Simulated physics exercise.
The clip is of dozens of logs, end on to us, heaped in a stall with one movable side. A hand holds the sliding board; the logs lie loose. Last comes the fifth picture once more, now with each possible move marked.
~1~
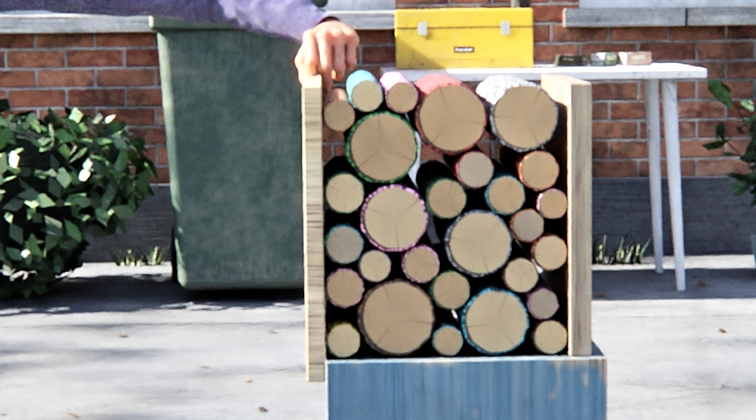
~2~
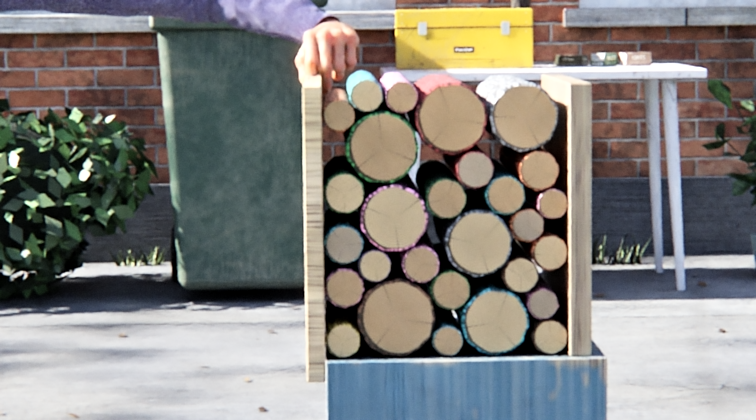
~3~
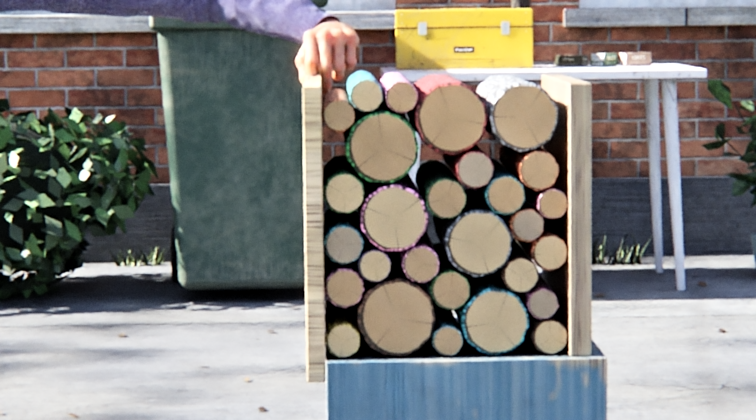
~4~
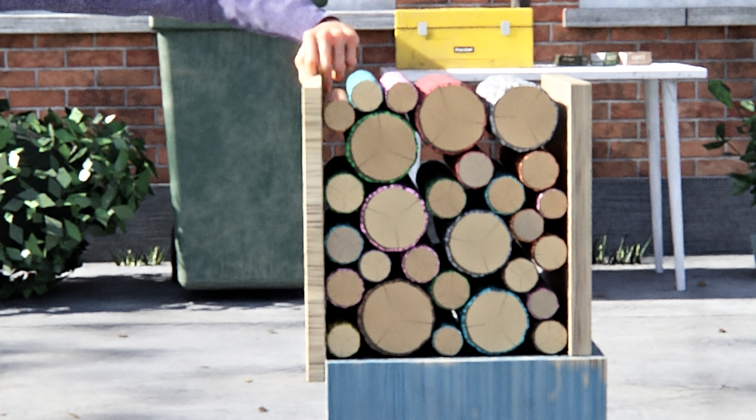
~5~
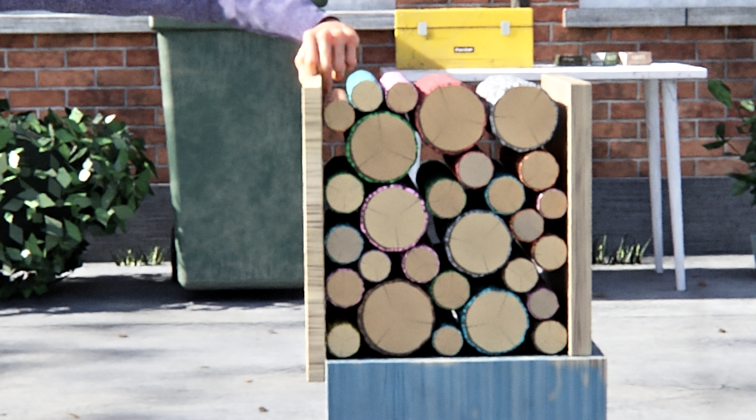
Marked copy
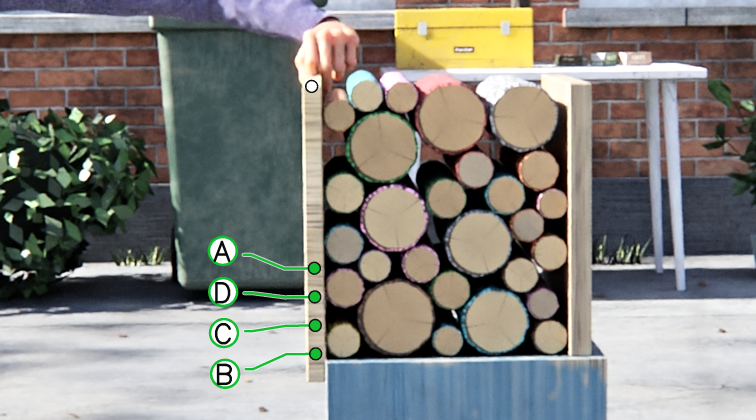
Outdoors by a brick wall, a hand resting on the left board of a stall heaped with logs, everything staying still.
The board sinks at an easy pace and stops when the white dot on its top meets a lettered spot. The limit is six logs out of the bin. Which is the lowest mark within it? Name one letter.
At most to A.
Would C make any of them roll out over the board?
At C: Yes.
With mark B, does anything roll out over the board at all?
Yes, at B.
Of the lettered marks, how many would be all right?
One of the four.
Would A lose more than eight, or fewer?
It loses fewer than eight.
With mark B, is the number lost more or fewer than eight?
At B, more than eight.
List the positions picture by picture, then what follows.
The first picture shows a log (475, 170); a log (339, 115); side board (314, 218).
The second picture shows side board (314, 218); a log (343, 341).
The third picture shows a log (450, 291); a log (478, 243).
The fourth picture shows a log (527, 225); a log (475, 170).
The fifth picture shows a log (339, 115); side board (314, 218); a log (343, 341).
On the marked copy, A at (314, 268); B at (315, 353); C at (315, 326); D at (315, 297); the white dot at (311, 86).
With A. Early on, top of the board (322, 164).
Further on, top of the board (324, 250).
At the end, top of the board (324, 267), four out over the board.
As for the rest, B more than six out over the board; C more than six out over the board; D more than six out over the board.
